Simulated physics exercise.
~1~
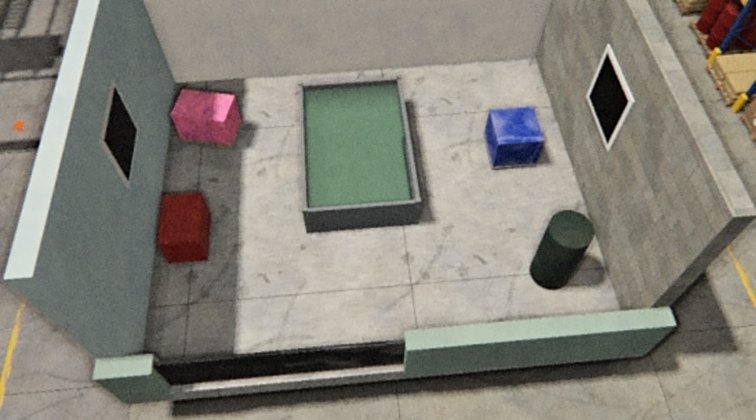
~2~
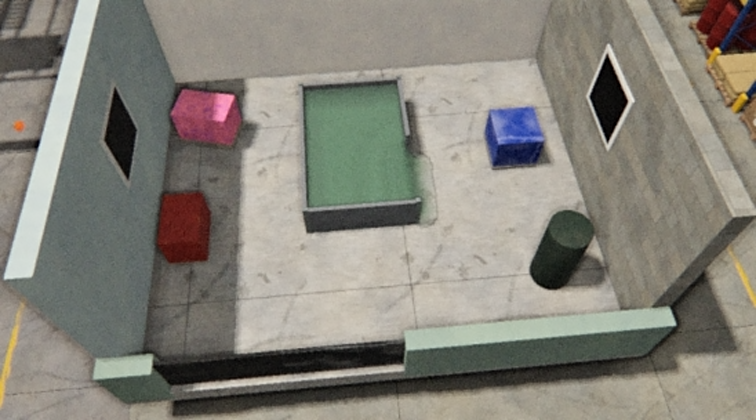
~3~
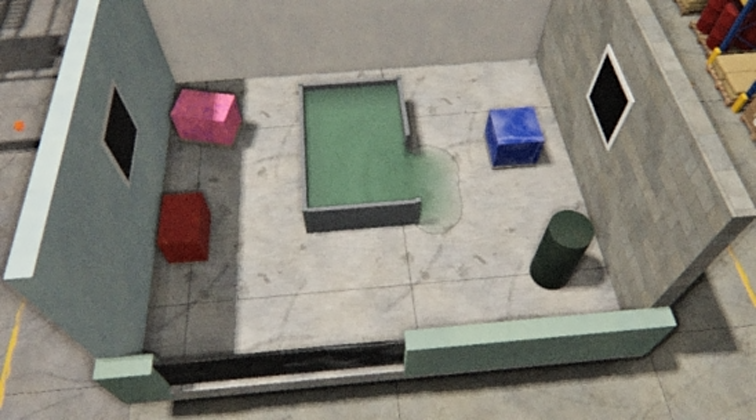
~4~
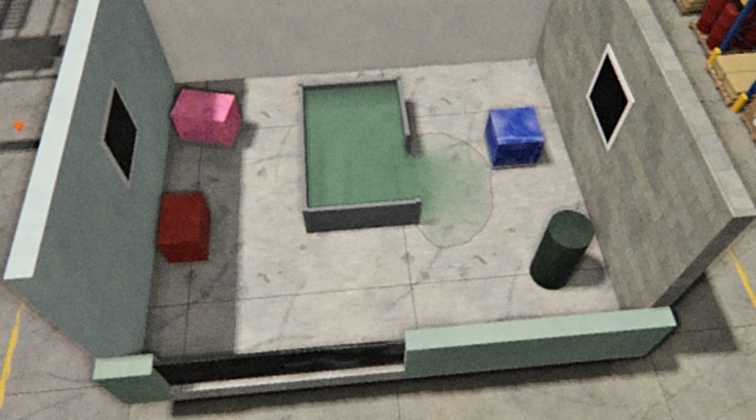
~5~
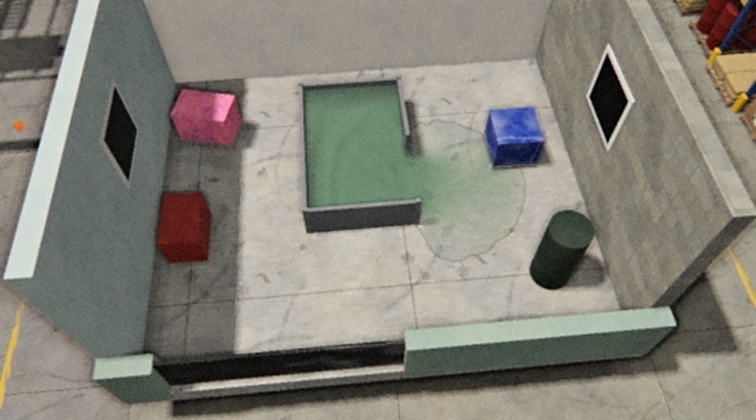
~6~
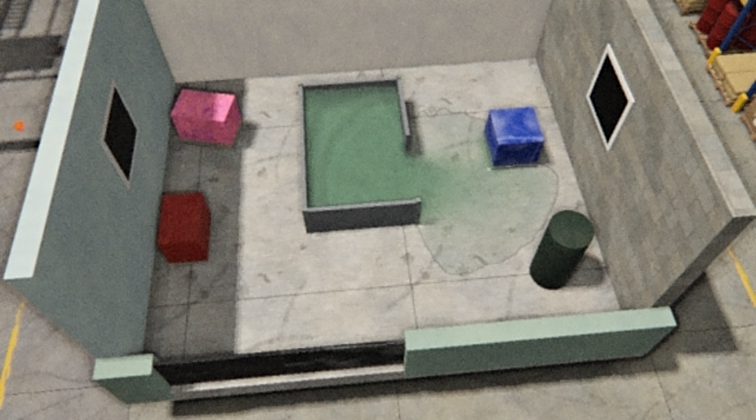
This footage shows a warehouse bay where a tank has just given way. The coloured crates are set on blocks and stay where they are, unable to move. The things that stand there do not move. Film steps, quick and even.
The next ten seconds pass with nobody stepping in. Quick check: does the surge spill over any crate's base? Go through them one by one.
Result: Red crate wet, pink crate dry, blue crate wet.
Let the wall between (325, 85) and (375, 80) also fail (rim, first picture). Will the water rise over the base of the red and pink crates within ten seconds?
First, the red crate is flooded; second, the pink crate is flooded.
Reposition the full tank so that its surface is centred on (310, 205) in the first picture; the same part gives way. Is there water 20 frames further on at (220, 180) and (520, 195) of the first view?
In turn: Not flooded, awash.
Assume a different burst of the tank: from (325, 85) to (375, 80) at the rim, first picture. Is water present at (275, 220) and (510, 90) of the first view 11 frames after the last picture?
I'd expect the first point to stay dry and the second point to be reached.
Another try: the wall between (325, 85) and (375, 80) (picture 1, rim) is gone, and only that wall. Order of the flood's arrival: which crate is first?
It's the pink one.
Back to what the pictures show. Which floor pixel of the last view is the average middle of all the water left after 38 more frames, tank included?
It is around (424, 187).
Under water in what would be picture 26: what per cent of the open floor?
Around 45 percent, give or take.
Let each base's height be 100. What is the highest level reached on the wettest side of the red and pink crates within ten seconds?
Roughly 250 percent, then 70 percent.
A moment on, water covers 20 % of the floor; the red crate not reached, the pink crate not reached, the blue crate water round its plinth.
Next, water covers 35 % of the floor; the red crate not reached, the pink crate not reached, the blue crate water round its plinth.
Then, water covers 45 % of the floor; the red crate not reached, the pink crate not reached, the blue crate water round its plinth.
Later, water covers 80 % of the floor; the red crate water round its plinth, the pink crate water round its plinth, the blue crate water round its plinth.
In the end, water covers 100 % of the floor; the red crate was topped, the pink crate stayed above the water, the blue crate was topped.
